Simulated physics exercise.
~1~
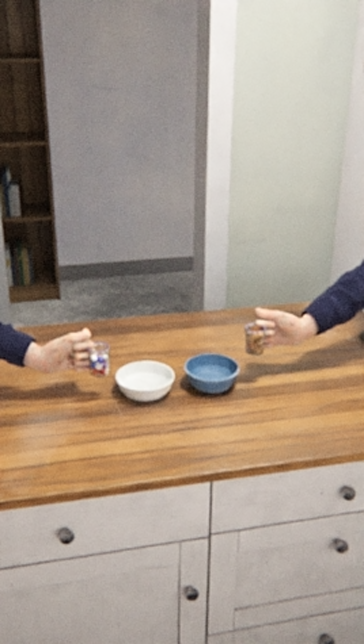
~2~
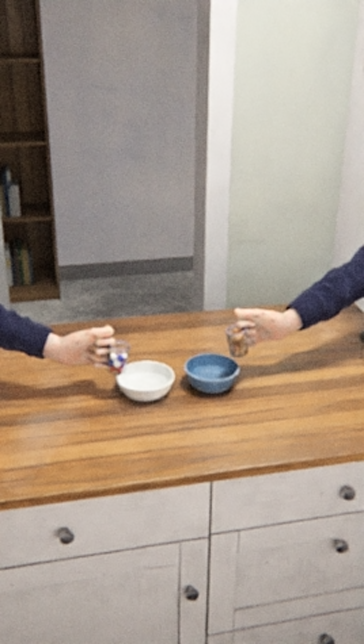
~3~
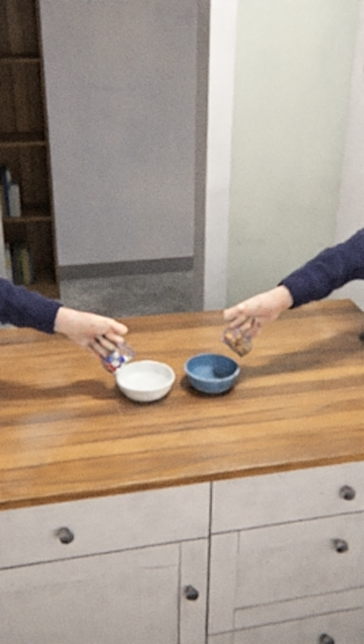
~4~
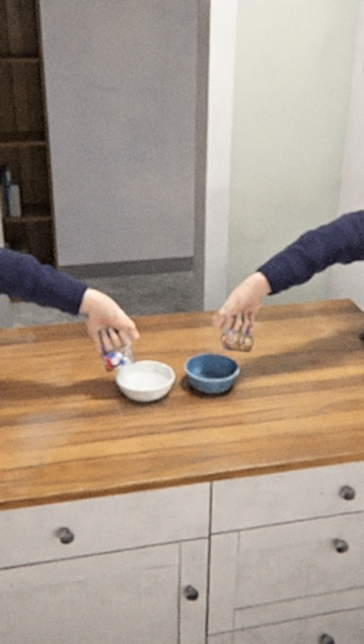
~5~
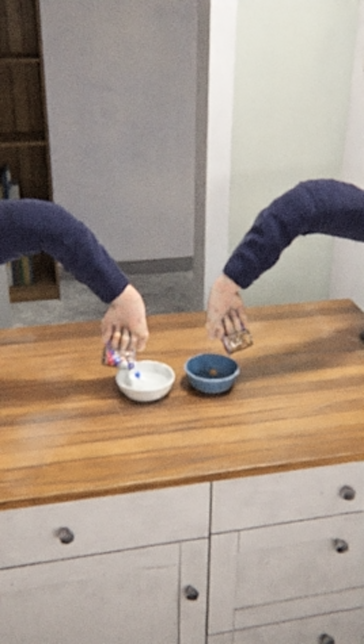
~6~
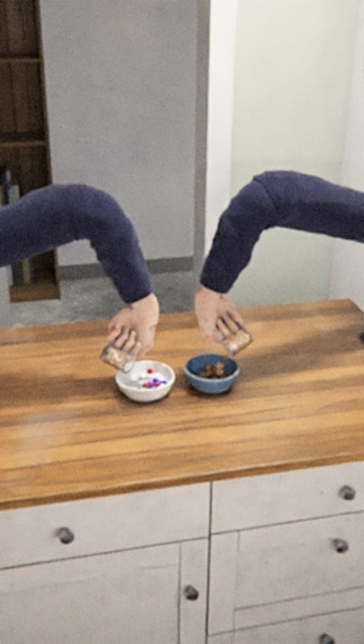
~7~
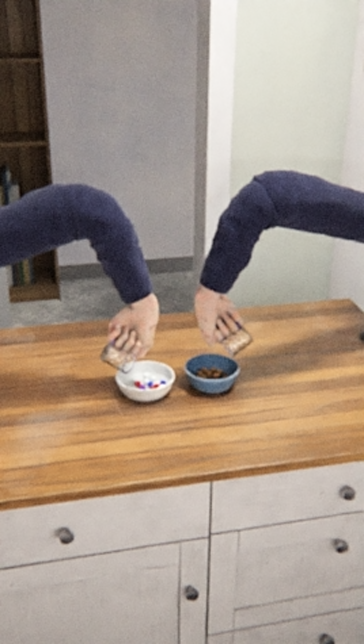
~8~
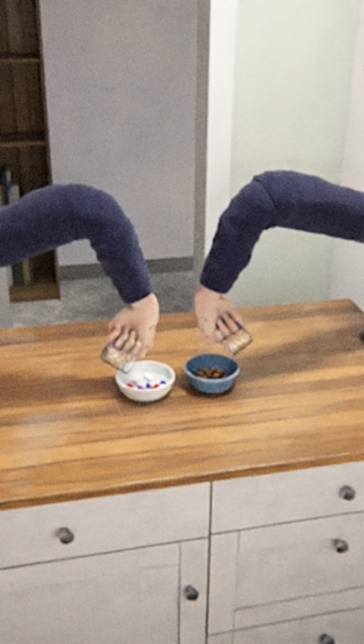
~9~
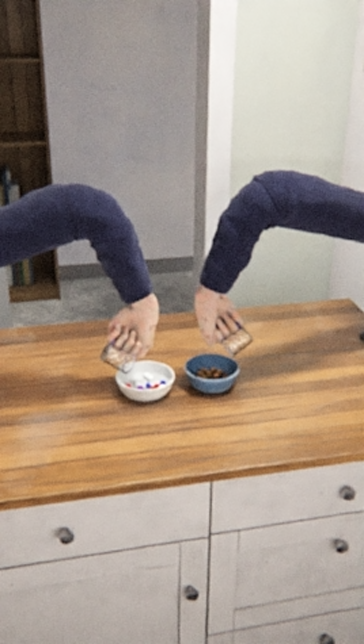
In this clip, two hands in dark blue sleeves hold small clear cups over a wooden counter and tip them, pouring colourful pieces into a white bowl on the left and brown pieces into a blue bowl on the right, where all of it settles inside.
